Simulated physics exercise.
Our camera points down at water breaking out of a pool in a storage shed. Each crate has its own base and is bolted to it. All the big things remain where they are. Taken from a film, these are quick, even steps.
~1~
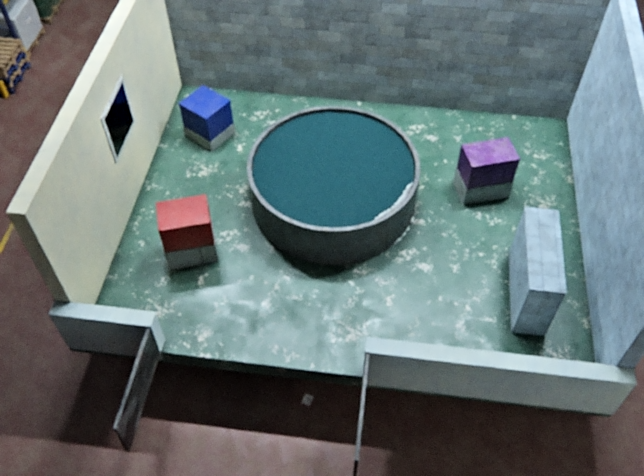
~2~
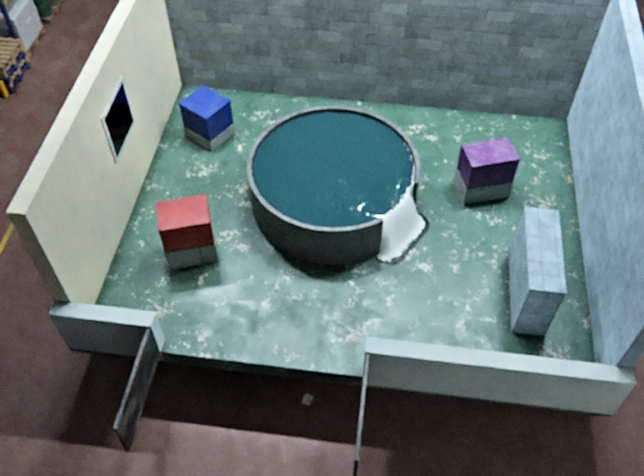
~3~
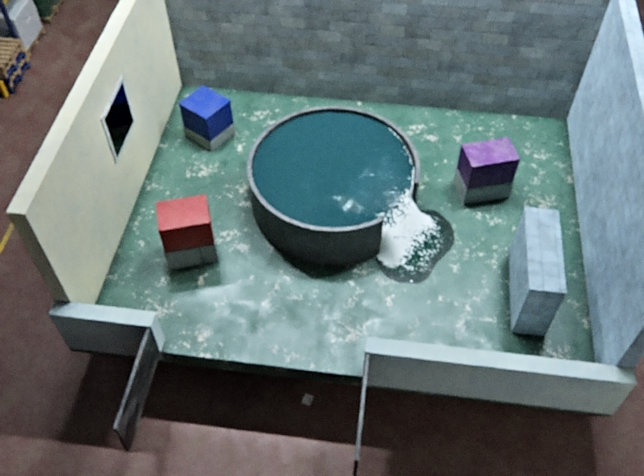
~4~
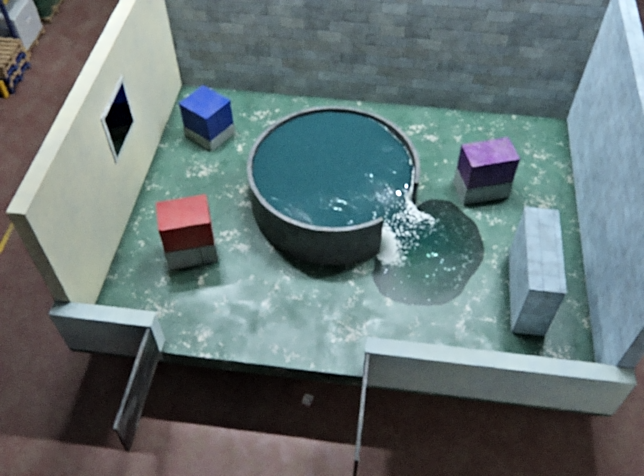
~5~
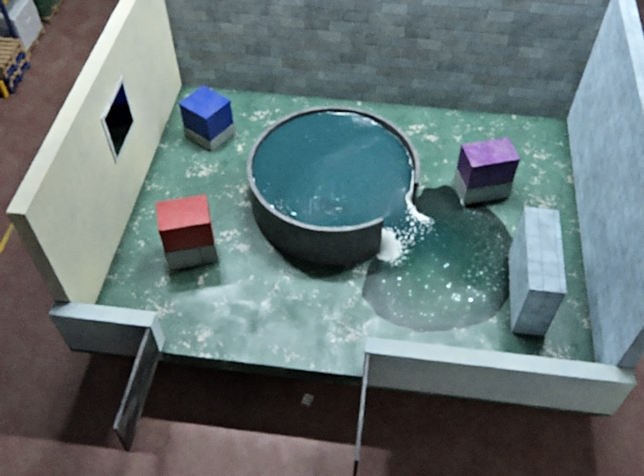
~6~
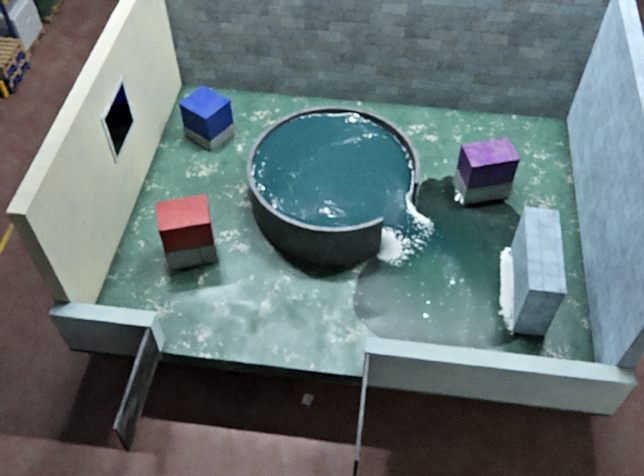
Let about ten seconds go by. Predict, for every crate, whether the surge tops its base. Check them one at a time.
My prediction: The purple crate does not get topped; the blue crate does not get topped; the red crate does not get topped.
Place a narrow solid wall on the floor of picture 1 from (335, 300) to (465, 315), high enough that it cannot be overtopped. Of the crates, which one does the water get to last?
That is the blue crate.
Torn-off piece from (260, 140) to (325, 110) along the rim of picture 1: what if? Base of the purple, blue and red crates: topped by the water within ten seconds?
I'd expect the purple crate remains untouched, the blue crate goes wet, and the red crate remains untouched.
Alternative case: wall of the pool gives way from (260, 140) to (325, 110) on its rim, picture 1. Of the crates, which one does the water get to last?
The crate marked purple, by my reading.
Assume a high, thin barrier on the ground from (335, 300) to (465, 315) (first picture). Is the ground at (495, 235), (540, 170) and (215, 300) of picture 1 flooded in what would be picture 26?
First inundated, then inundated, then inundated.
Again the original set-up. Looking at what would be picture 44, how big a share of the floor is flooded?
Some 85 per cent.
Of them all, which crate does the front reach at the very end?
Pick: The blue crate.
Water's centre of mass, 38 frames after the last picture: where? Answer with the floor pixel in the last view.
Centre point: Around (406, 221).
A moment on, water covers 25 % of the floor; the purple crate water round its plinth, the blue crate not reached, the red crate not reached.
Next, water covers 30 % of the floor; the purple crate water round its plinth, the blue crate not reached, the red crate not reached.
Then, water covers 50 % of the floor; the purple crate water round its plinth, the blue crate not reached, the red crate not reached.
Later, water covers 85 % of the floor; the purple crate water round its plinth, the blue crate water round its plinth, the red crate water round its plinth.
In the end, water covers 100 % of the floor; the purple crate stayed above the water, the blue crate stayed above the water, the red crate stayed above the water.
